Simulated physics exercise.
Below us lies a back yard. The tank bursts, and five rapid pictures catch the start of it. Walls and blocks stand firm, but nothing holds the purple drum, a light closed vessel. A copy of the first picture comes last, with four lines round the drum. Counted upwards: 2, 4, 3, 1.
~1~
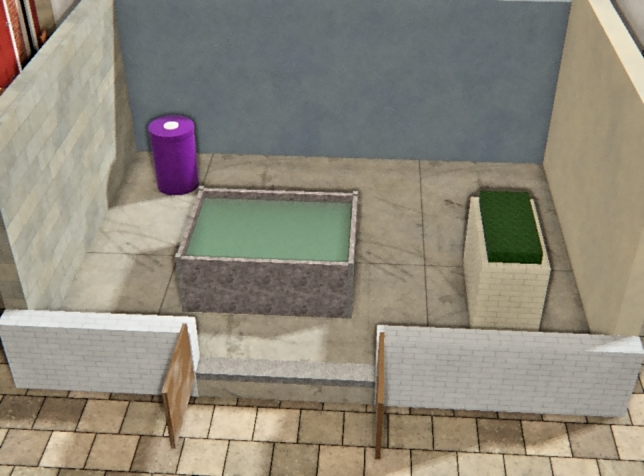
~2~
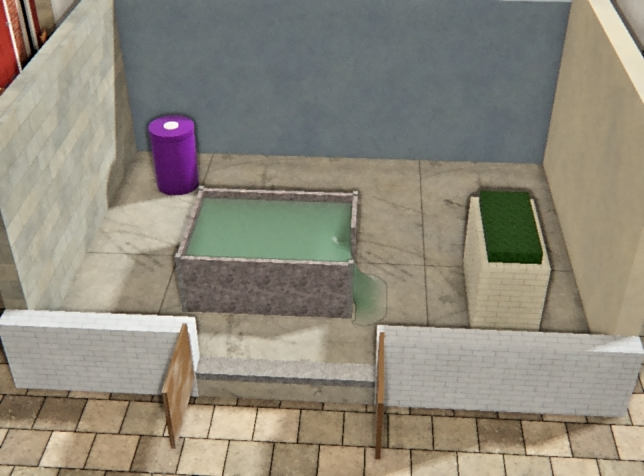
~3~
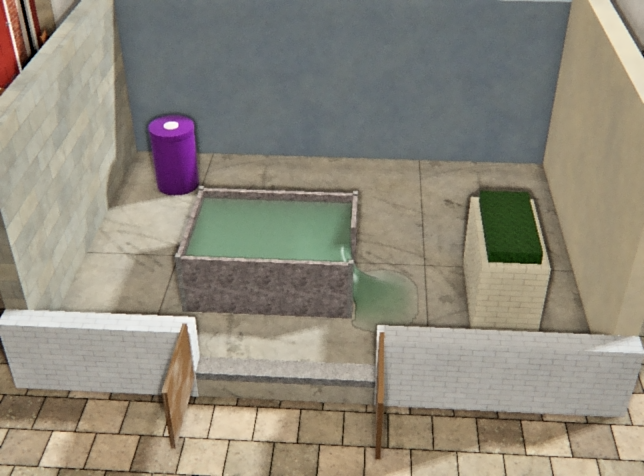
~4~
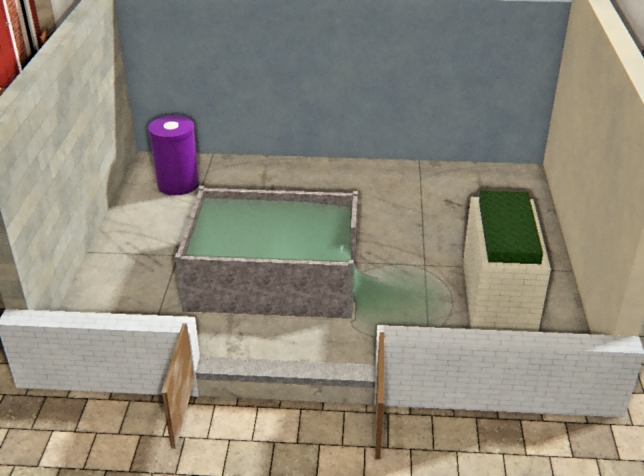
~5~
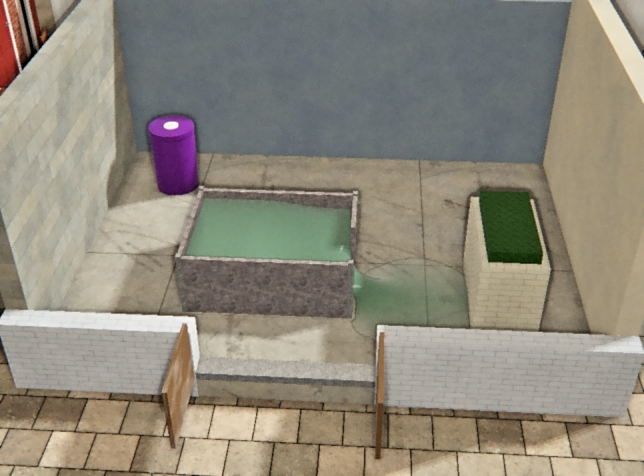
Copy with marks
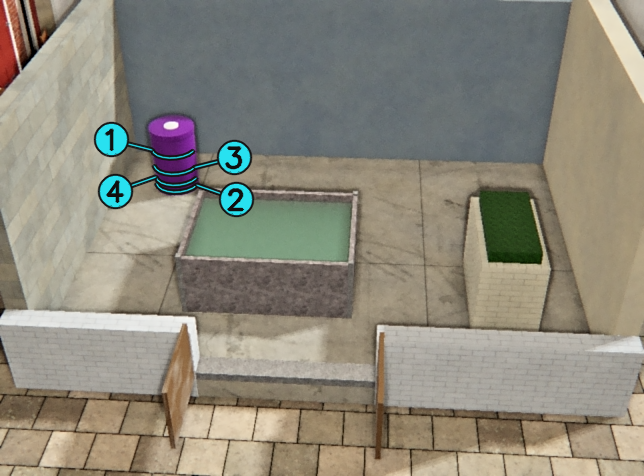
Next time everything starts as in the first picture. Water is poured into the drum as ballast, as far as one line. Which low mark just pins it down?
Mark 2.
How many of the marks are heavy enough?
All of them.
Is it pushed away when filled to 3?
No, not at all.
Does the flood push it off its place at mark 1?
No, that is safe.
In cyan, 1 at (169, 158); 2 at (173, 192); 3 at (171, 174); 4 at (172, 185); from the bottom up 2, 4, 3, 1.
For mark 1, it does not move.
For mark 2, it does not move.
For mark 3, it does not move.
For mark 4, it does not move.
